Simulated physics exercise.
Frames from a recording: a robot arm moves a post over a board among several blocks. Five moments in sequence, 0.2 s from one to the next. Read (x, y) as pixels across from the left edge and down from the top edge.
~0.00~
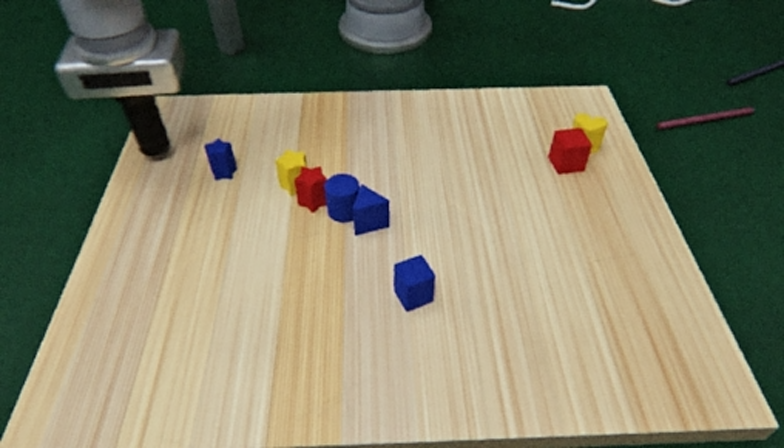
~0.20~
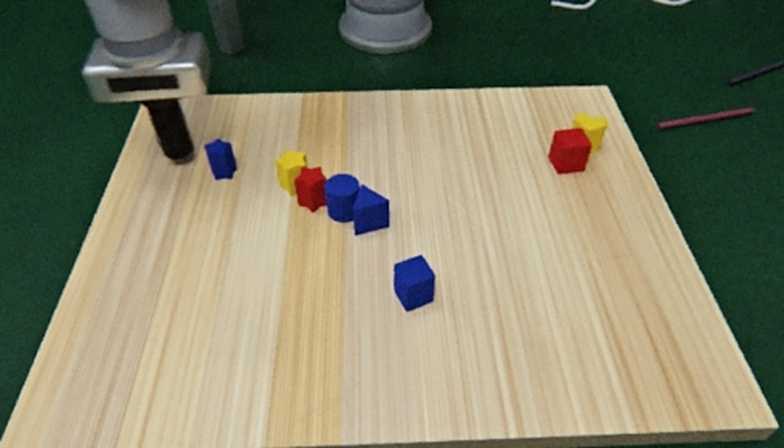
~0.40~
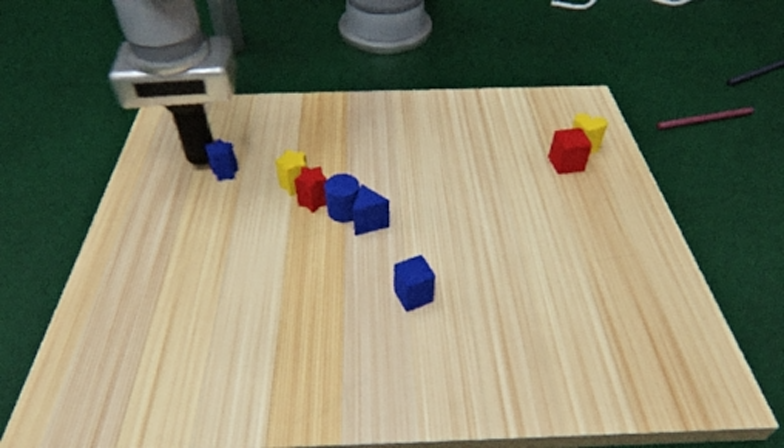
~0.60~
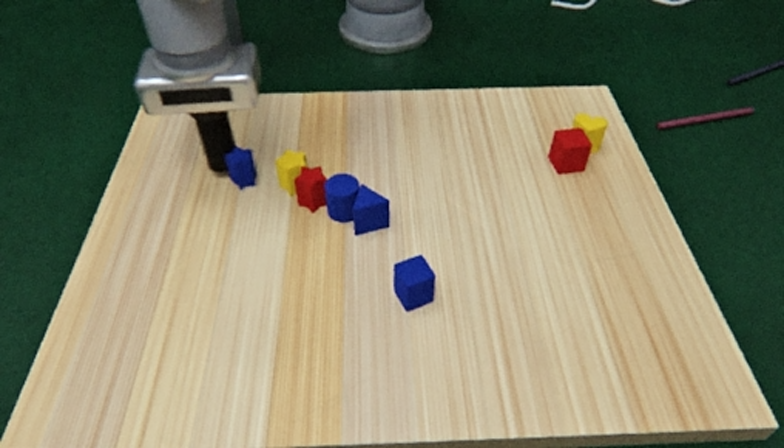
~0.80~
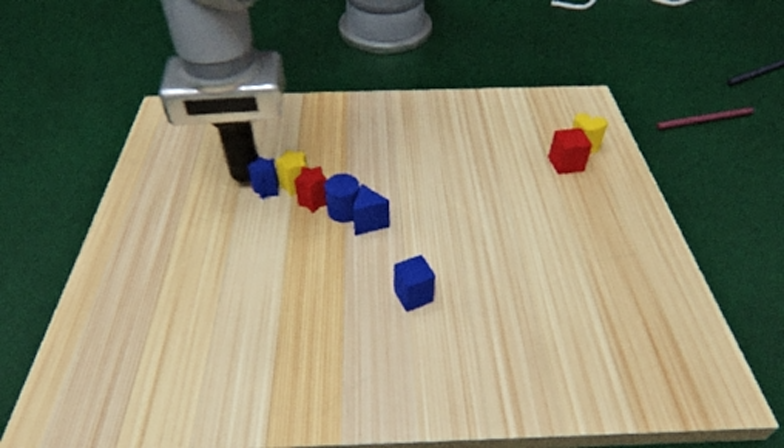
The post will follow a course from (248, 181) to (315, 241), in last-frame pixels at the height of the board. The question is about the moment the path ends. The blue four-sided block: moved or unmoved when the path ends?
At the end of the path, it will still be in place.
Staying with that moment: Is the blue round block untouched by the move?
I believe not.
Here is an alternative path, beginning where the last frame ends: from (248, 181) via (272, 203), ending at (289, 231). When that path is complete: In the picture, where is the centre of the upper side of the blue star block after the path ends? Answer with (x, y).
The middle of its top is at (313, 193).
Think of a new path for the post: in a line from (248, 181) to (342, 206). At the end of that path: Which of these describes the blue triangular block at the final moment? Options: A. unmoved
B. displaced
Answer: B.
The first path, step by step. One third of the way, post at (268, 191); blue star block at (288, 181); yellow star block at (300, 159), turned 45° anticlockwise; red star block at (315, 174), turned 25° clockwise.
Two thirds of the way, post at (290, 211); blue star block at (319, 193), turned 55° anticlockwise; yellow star block at (300, 159), turned 45° anticlockwise; red star block at (322, 174); blue round block at (350, 184); blue triangular block at (372, 199), turned 15° clockwise.
At the end, post at (314, 232); blue star block at (337, 198), turned 120° anticlockwise; yellow star block at (300, 159), turned 45° anticlockwise; red star block at (322, 174); blue round block at (356, 182); blue triangular block at (374, 199), turned 25° clockwise; blue four-sided block in place.
